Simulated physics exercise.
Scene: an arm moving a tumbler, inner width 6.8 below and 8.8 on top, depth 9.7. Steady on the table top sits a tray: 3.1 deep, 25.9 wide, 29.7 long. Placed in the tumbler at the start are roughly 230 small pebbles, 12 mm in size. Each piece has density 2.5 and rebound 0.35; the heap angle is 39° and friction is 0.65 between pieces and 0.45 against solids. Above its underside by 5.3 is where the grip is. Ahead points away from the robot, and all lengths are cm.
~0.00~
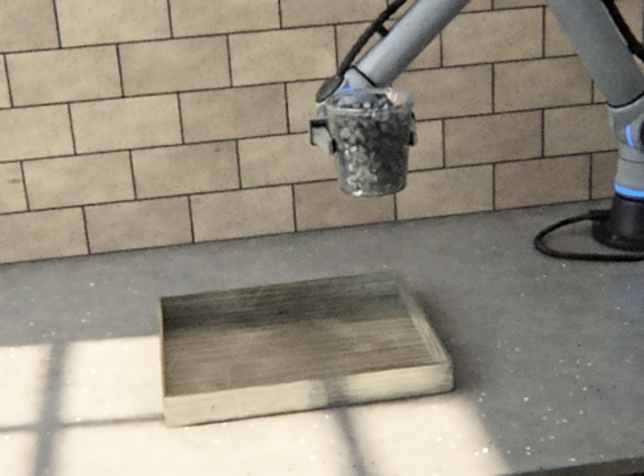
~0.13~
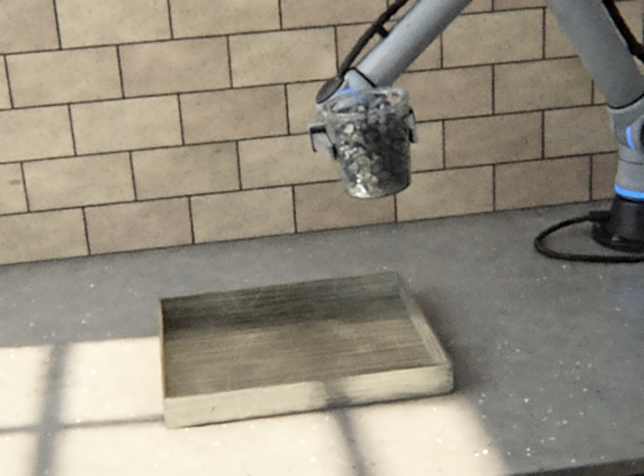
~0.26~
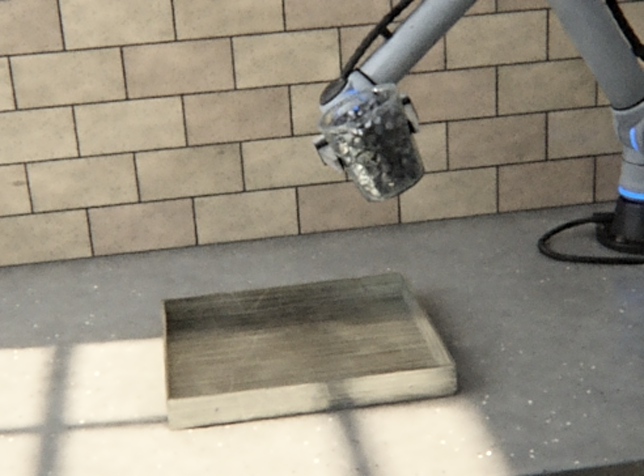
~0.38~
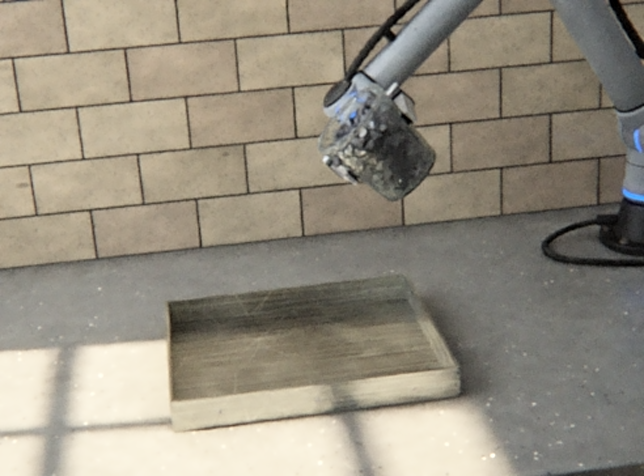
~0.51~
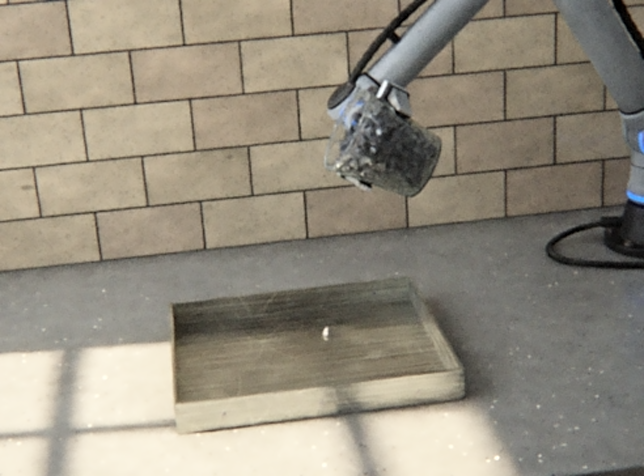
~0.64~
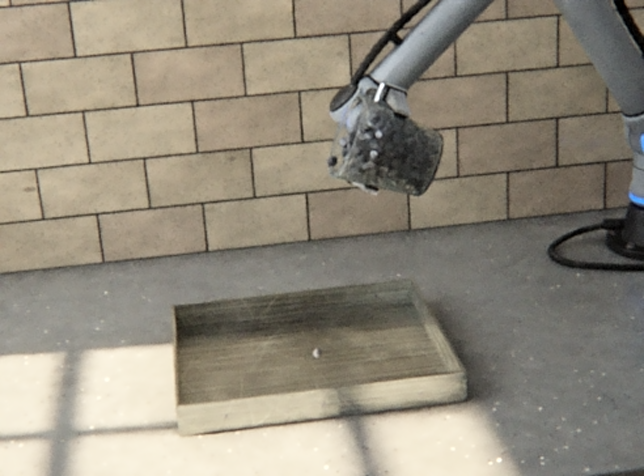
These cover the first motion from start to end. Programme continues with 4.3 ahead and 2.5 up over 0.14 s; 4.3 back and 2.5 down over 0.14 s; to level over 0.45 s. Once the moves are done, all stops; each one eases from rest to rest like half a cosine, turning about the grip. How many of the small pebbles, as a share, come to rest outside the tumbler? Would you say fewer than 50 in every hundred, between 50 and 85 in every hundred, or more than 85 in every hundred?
Fewer than 50 in every hundred.
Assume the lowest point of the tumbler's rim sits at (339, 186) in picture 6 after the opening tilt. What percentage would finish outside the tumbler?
Result: Approximately 70 %.
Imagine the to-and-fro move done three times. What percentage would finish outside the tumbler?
In that case it would be roughly 60 per cent.
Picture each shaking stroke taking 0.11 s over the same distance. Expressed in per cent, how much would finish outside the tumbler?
It would come to around 65 %.
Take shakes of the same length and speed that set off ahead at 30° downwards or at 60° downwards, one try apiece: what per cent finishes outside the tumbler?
You'd get some 10 per cent with the first setting and some 0 per cent with the second.
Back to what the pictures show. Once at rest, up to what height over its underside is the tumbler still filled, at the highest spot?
Height at rest: Approx. 8.5 cm.
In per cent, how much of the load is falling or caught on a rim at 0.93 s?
I'd put it near 29 per cent.
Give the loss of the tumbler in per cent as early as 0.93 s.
I'd say some 30 percent.
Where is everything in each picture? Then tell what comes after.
In the first picture, the tumbler middle at (371, 145), level; upper third of the load around (372, 121), from x 340 to 400, top at y 105; 228 in the tumbler.
In the second picture, the tumbler middle at (372, 146), tilted 6° forward; upper third of the load around (372, 122), from x 335 to 400, top at y 105.
In the third picture, the tumbler middle at (377, 147), tilted 22° forward; upper third of the load around (373, 125), from x 335 to 410, top at y 105.
In the fourth picture, the tumbler middle at (382, 148), tilted 43° forward; upper third of the load around (375, 128), from x 335 to 425, top at y 105; 227 in the tumbler, 1 in flight or on a rim.
In the fifth picture, the tumbler middle at (386, 149), tilted 59° forward; upper third of the load around (377, 130), from x 325 to 430, top at y 105; 227 in the tumbler, 1 in the tray.
In the sixth picture, the tumbler middle at (389, 151), tilted 65° forward; upper third of the load around (383, 133), from x 320 to 430, top at y 110; 227 in the tumbler, 1 in the tray.
After 0.93 s, tilted 65° forward, highest piece 26 above the table; 161 in the tumbler, 2 in the tray, 65 in flight or on a rim.
After 1.22 s, tilted 15° forward, highest piece 28 above the table; 152 in the tumbler, 76 in the tray.
After 1.57 s, level, highest piece 28 above the table; 152 in the tumbler, 76 in the tray.
After 2.62 s, level, highest piece 28 above the table; 152 in the tumbler, 76 in the tray.
In the end, 152 in the tumbler, 76 in the tray. That is 33 % outside the tumbler.
